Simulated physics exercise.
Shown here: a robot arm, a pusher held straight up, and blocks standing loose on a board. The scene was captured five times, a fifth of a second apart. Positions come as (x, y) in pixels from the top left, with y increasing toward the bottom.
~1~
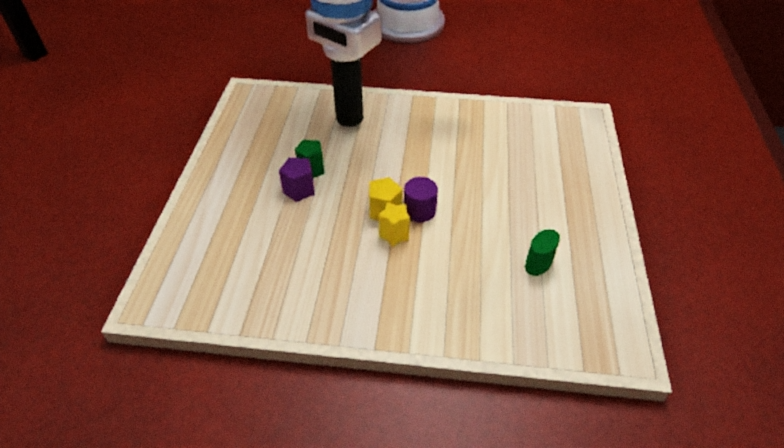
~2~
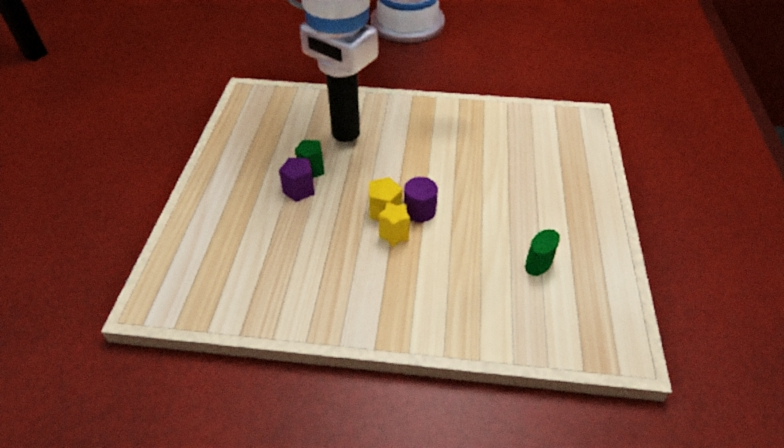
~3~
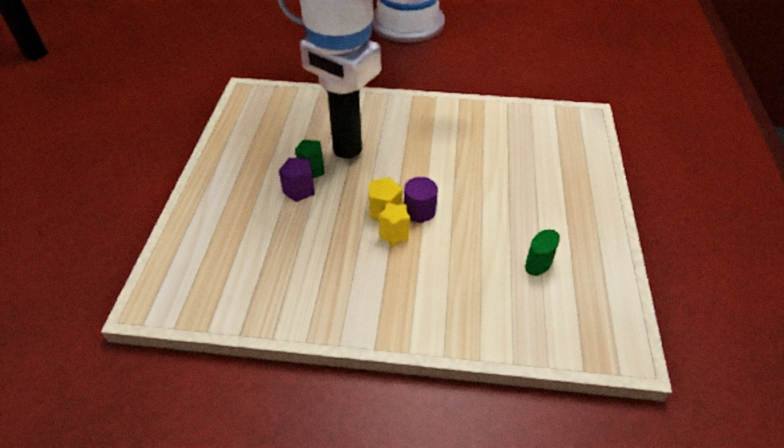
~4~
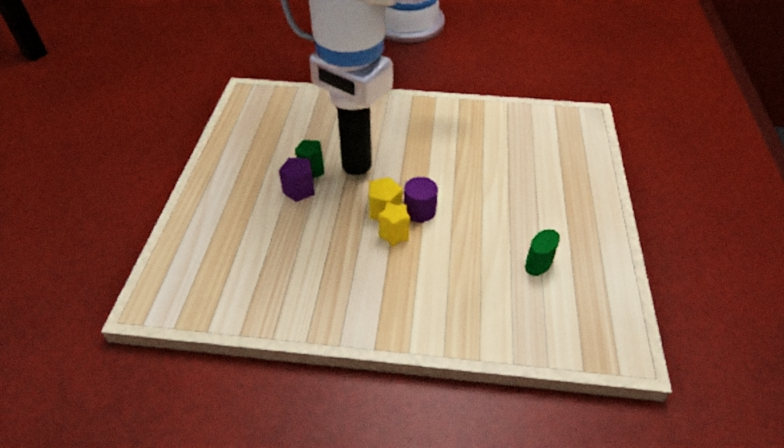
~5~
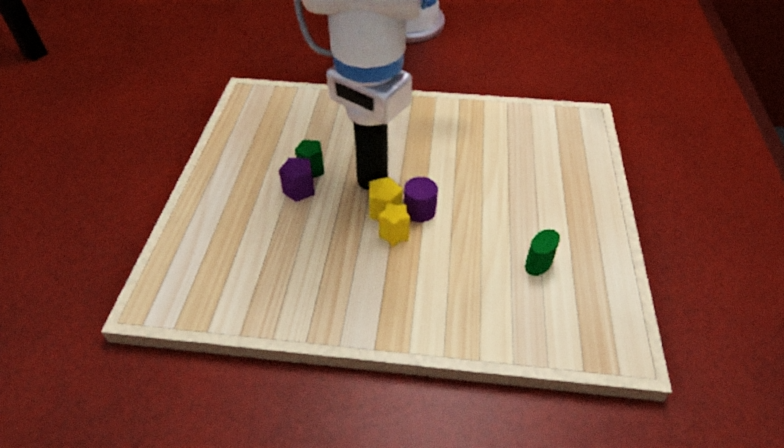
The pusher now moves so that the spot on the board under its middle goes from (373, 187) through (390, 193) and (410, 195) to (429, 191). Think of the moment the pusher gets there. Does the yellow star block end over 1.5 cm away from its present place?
No
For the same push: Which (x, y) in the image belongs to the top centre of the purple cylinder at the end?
The centre of its top will be at (438, 192).
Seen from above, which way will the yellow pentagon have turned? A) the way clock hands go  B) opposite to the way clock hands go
The correct letter is A.
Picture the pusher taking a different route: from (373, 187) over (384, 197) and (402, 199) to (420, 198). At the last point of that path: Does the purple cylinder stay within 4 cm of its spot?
My answer is yes.
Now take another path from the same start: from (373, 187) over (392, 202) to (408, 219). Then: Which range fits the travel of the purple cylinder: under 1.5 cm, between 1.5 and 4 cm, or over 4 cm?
Between 1.5 and 4 cm.
The first path, step by step. Halfway along, pusher at (401, 188); yellow pentagon at (390, 193), turned 30° clockwise; yellow star block at (394, 215), turned 15° anticlockwise; purple cylinder at (425, 189).
At the end, pusher at (430, 184); green pentagon not moved; yellow pentagon at (390, 193), turned 30° clockwise; yellow star block at (394, 215), turned 15° anticlockwise; purple cylinder at (438, 192).
